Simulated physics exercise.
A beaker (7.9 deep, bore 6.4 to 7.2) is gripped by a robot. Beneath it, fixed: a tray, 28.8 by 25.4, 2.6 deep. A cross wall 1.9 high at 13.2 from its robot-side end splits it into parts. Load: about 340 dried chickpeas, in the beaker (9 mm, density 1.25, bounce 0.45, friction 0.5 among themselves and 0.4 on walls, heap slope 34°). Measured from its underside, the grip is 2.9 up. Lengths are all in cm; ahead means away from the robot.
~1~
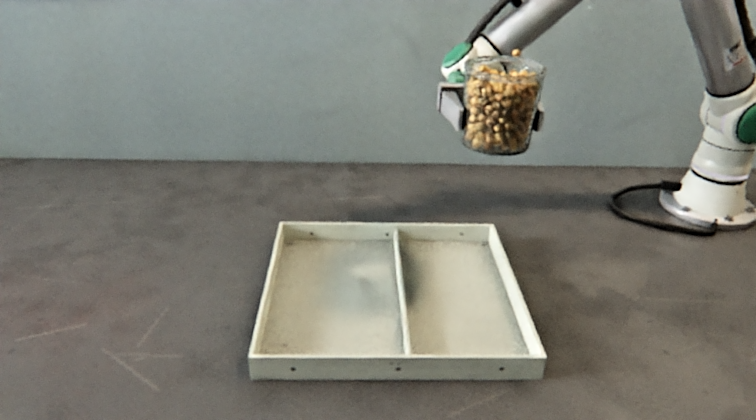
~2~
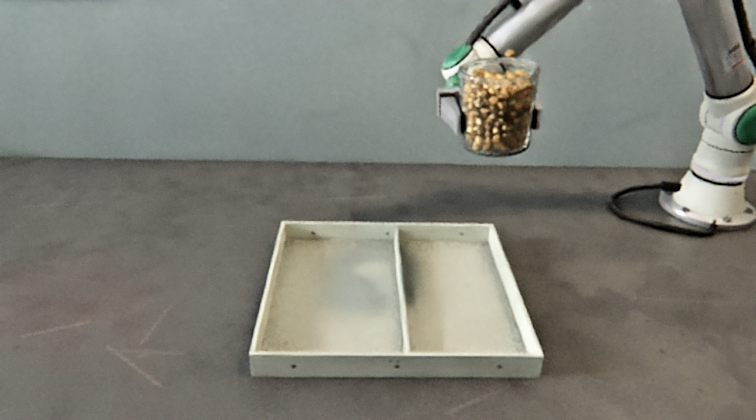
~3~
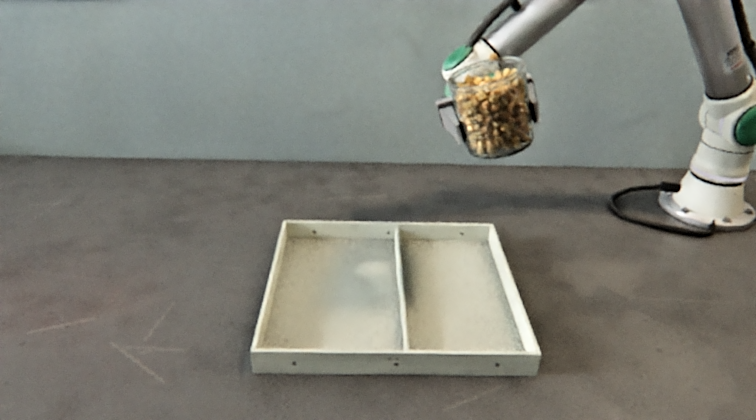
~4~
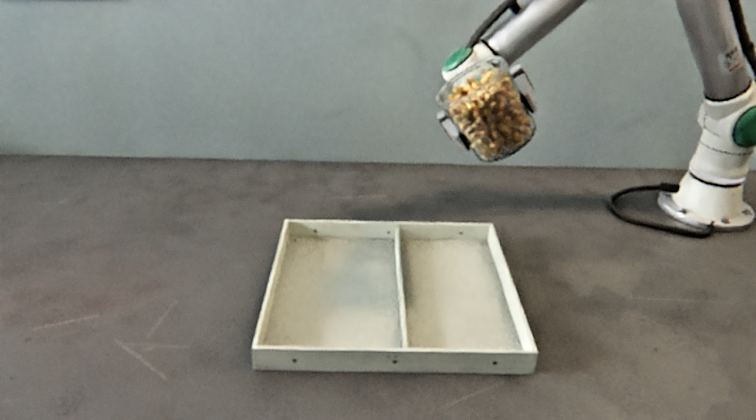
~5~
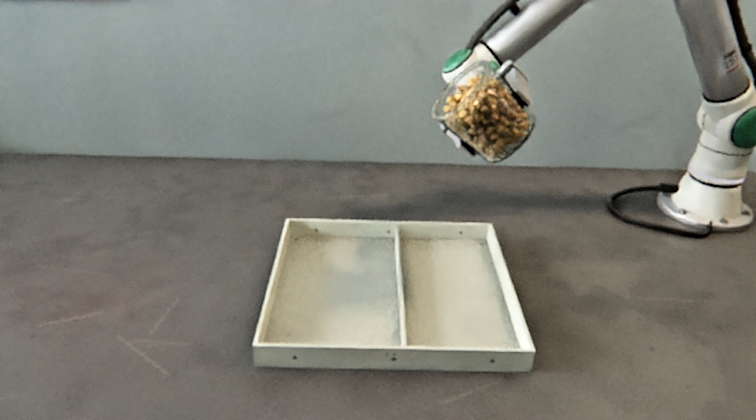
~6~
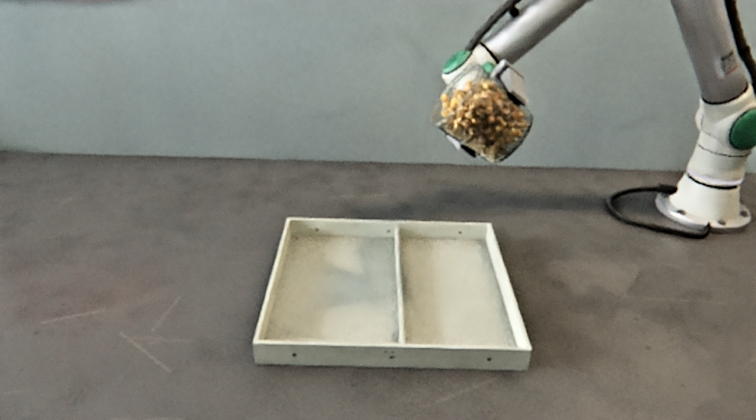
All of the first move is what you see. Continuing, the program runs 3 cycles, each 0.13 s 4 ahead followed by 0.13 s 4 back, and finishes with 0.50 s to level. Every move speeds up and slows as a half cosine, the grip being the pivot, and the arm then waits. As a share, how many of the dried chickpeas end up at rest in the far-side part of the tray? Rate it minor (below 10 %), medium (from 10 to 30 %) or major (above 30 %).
Rated: Medium.
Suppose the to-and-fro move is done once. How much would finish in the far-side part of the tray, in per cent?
In that case it would be near 10 percent.
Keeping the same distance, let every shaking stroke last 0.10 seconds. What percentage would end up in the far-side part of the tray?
Roughly 30 in a hundred.
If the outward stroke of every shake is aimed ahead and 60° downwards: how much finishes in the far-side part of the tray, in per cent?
I'd say close to 5 per cent.
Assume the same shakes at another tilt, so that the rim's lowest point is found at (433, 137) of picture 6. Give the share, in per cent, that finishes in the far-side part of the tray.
Around 50 in a hundred.
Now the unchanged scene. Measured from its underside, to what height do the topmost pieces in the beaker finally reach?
Roughly 7.5 centimetres.
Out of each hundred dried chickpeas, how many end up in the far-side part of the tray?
Roughly 20 percent.
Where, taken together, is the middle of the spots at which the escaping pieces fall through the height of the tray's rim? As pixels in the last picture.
Estimated centre around (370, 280) in pixels.
Then, 0.51 s on, tilted 54° forward, highest piece 26 above the table; 265 in the beaker, 39 in the far-side part, 10 in the robot-side part, 30 in flight or on a rim.
Then, 1.02 s on, tilted 28° forward, highest piece 27 above the table; 246 in the beaker, 64 in the far-side part, 32 in the robot-side part, 1 on the table or floor, 1 in flight or on a rim.
Then, 1.48 s on, level, highest piece 28 above the table; 246 in the beaker, 65 in the far-side part, 32 in the robot-side part, 1 on the table or floor.
Then, 2.53 s on, level, highest piece 28 above the table; 246 in the beaker, 65 in the far-side part, 32 in the robot-side part, 1 on the table or floor.
In the end, 246 in the beaker, 65 in the far-side part, 32 in the robot-side part, 1 on the table or floor. That is 19 % in the far-side part of the tray.
